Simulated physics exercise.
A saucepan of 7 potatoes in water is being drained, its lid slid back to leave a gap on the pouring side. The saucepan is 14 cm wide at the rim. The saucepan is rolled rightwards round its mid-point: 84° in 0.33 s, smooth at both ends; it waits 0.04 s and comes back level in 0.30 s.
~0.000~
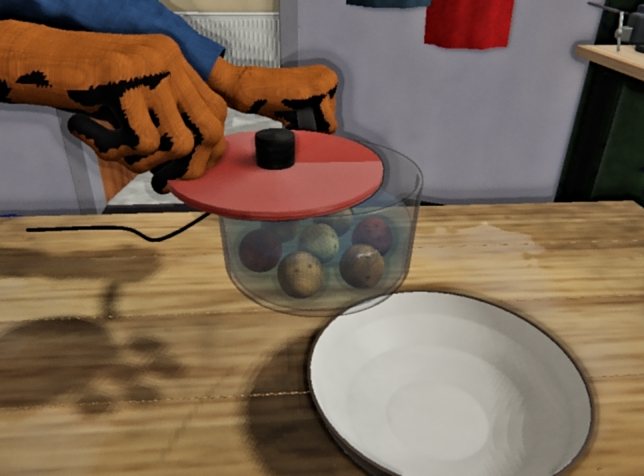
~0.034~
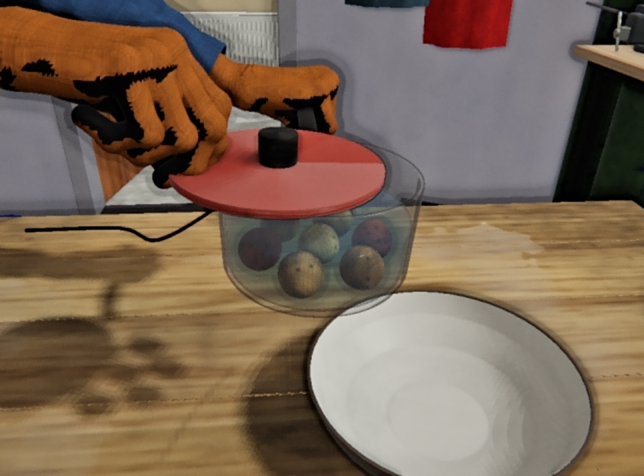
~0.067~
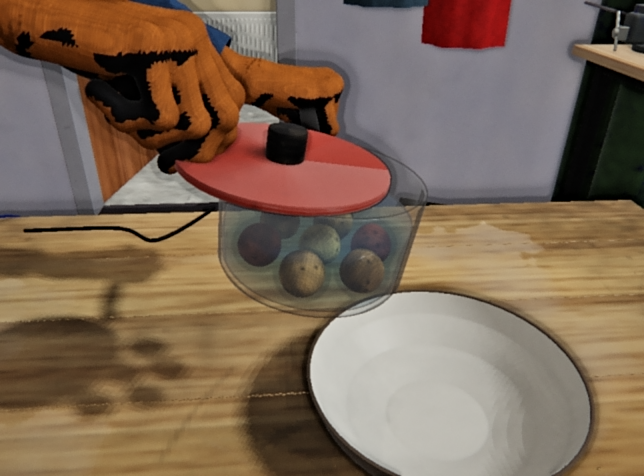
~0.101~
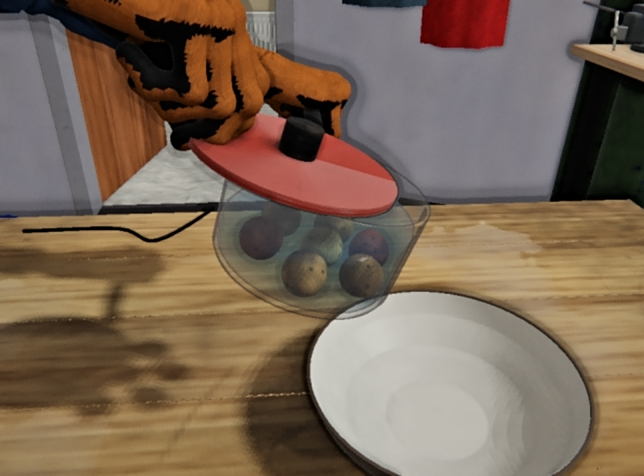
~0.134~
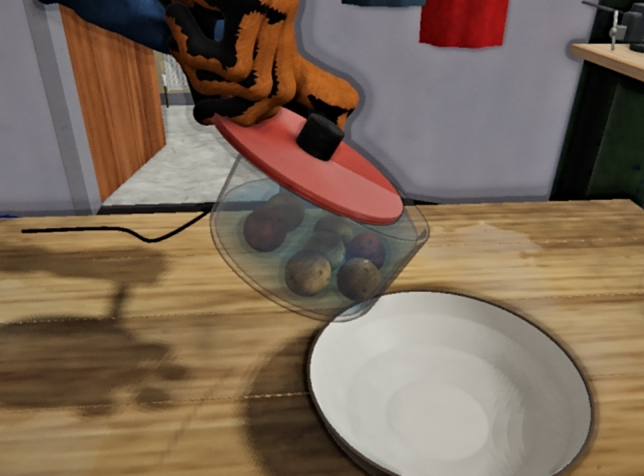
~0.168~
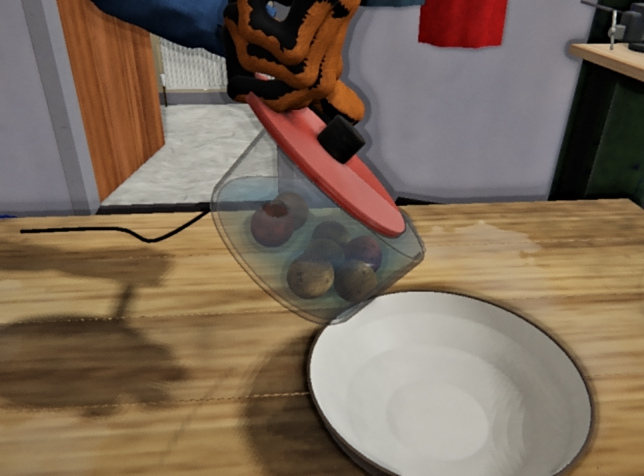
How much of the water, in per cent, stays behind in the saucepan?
Some 43 per cent remains.
Then, 0.29 s in, the tilt is 81° and 71 per cent of the water is still in the saucepan.
Then, 0.38 s in, the tilt is 84° and 54 per cent of the water is still in the saucepan.
Then, 0.48 s in, the tilt is 60° and 45 per cent of the water is still in the saucepan.
Then, 0.58 s in, the tilt is 17° and 43 per cent of the water is still in the saucepan.
Finally, 43 per cent of the water is still in the saucepan.
